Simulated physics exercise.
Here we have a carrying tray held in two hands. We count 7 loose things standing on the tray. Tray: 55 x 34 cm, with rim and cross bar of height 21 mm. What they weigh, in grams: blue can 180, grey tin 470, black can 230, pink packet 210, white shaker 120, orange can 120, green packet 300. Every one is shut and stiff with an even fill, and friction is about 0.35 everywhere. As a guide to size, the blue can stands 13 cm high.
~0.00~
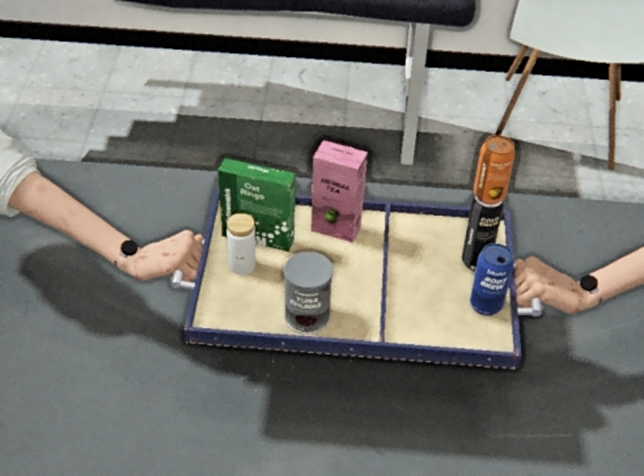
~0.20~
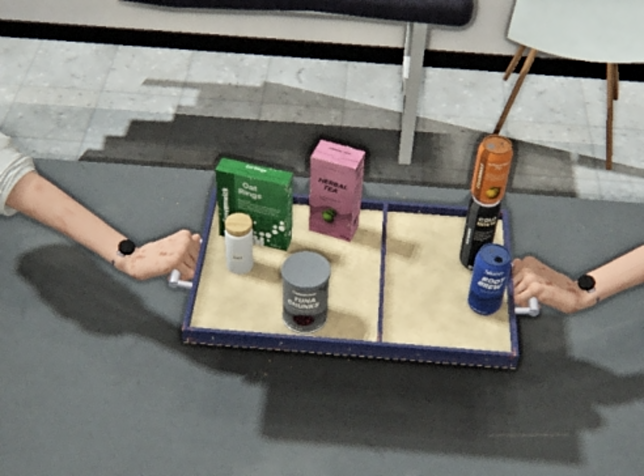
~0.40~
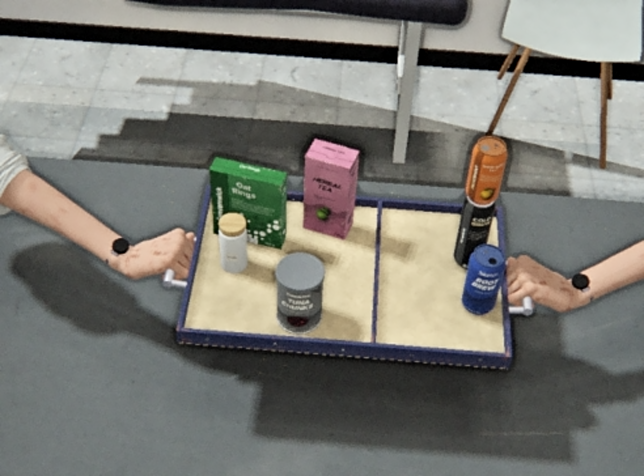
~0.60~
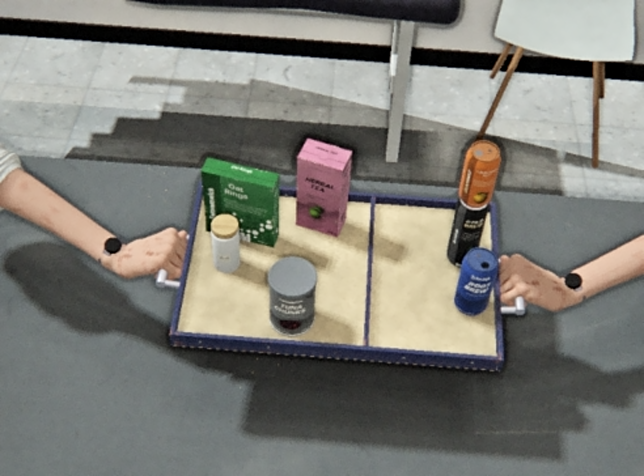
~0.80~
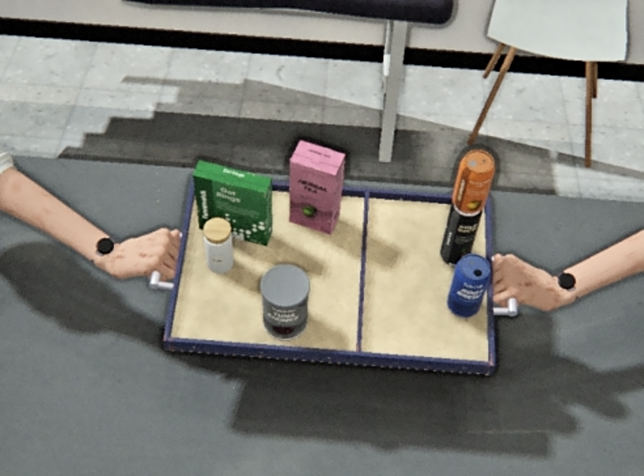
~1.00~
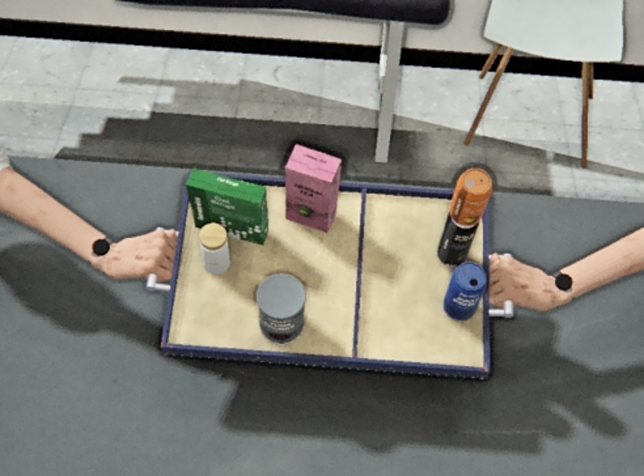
The footage shows two hands gripping a divided tray that carries cans, a grey tin, a white shaker, and green and pink packets. The hands gradually tilt its near edge downward, while the items keep their places on it.
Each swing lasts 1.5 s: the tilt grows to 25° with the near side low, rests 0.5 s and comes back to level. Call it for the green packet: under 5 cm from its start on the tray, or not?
Not under.
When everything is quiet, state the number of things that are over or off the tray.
Altogether, 6.
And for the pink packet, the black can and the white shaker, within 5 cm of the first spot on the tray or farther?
First, the pink packet is moved away; second, the black can is moved away; third, the white shaker is moved away.
Around 1.30 s, tray tilted 23°, near edge down; green packet tipped 69° against what carries it near (215, 259); orange can tipped 57° against what carries it; white shaker tipped 69° against what carries it.
Around 1.60 s, tray tilted 25°, near edge down; blue can, orange can and green packet now off the tray; black can on its side; pink packet on its side.
Around 2.00 s, tray tilted 25°, near edge down; black can on its side; pink packet on its side; white shaker on its side.
Around 2.90 s, tray tilted 11°, near edge down; black can on its side; pink packet on its side; white shaker on its side.
Finally (4.1 s), off the tray, blue can, orange can and green packet; on their side or leaning hard on the tray, black can, pink packet and white shaker; the last one still in place (within 5 cm). In the last view, green packet near (176, 452).
